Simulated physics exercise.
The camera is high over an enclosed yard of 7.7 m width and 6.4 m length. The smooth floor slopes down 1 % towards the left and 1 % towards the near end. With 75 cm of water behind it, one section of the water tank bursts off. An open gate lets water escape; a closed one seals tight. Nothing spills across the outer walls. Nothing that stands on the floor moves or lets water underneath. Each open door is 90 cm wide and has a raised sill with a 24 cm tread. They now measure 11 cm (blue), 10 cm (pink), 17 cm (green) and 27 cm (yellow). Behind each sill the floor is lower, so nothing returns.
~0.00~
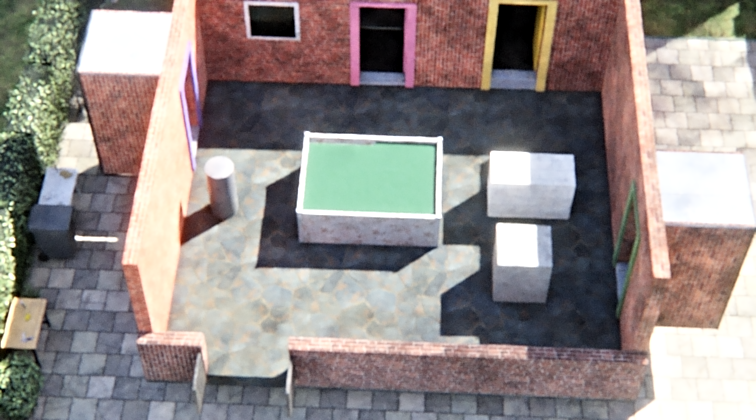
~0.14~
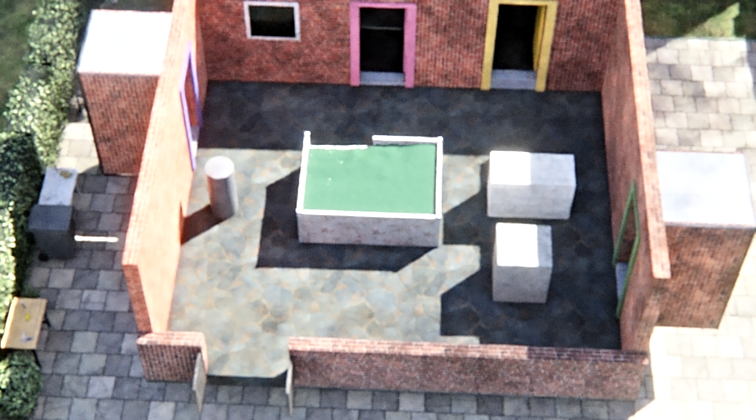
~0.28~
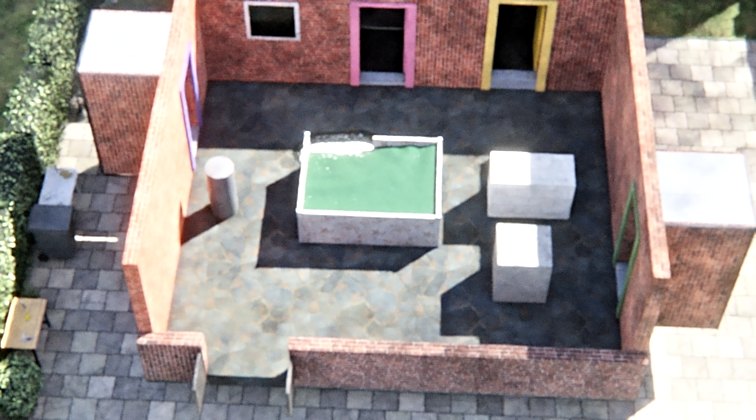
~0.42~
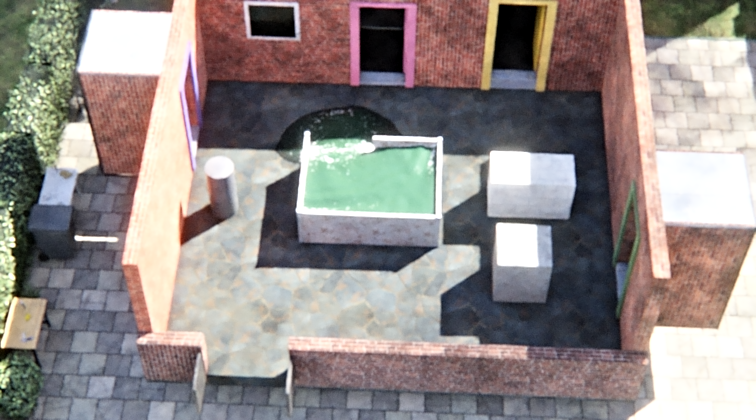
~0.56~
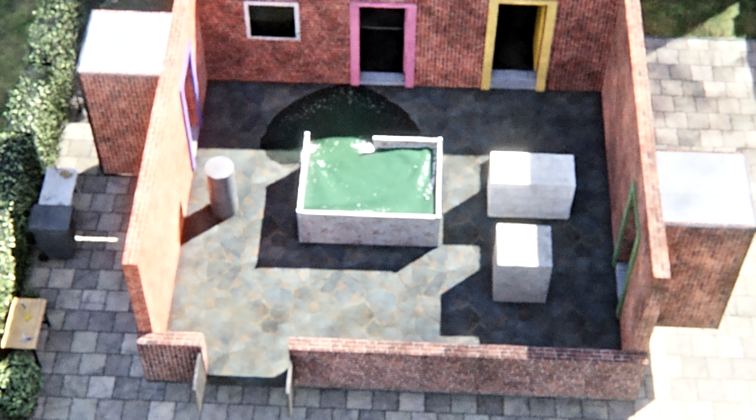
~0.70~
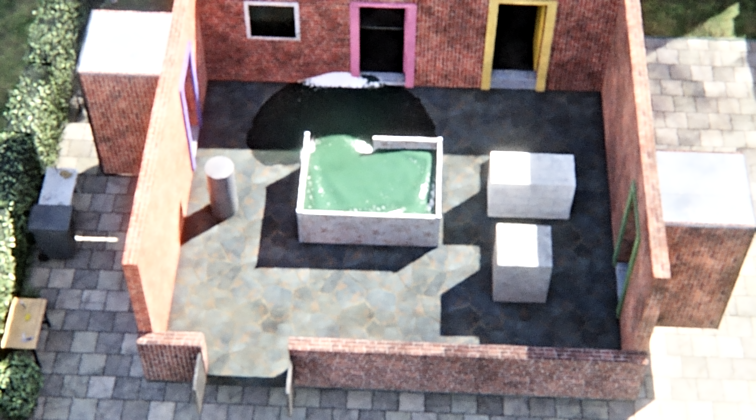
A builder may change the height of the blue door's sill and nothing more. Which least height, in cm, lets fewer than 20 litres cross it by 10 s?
Some 12.5 cm above the ground.
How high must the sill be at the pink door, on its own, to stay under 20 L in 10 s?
About 29 cm at pink.
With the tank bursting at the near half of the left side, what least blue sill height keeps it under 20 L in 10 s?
About 12.5 cm.
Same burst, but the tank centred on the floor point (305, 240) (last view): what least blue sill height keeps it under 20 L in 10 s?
Some 22 cm.
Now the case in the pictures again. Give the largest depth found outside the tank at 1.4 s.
Roughly 44 cm.
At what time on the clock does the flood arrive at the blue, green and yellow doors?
Arrival: Blue 1.8 s, green 5.0 s, yellow 1.6 s.
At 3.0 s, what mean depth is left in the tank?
Roughly 30 cm on average.
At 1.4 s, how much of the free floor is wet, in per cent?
About 15 per cent.
After 1.4 s water covers 15 % of the floor, deepest (44 cm) near (327, 86); it has not reached the blue door.
After 3.0 s water covers 35 % of the floor, deepest (35 cm) near (217, 83); 16 cm at the blue door, 3 litres in over its 11 cm sill.
After 10.0 s water covers 90 % of the floor, deepest (12 cm) near (162, 360); 9 cm at the blue door, 33 litres in over its 11 cm sill.
At the blue door as built, the water arrived by 1.9 s and peaked near 16 cm at 3.2 s.
With a sill of 10.5 cm, 39 litres would have come in within the 10 s; with 14 cm, 11 litres. So under 20 litres takes about 12.5 cm.
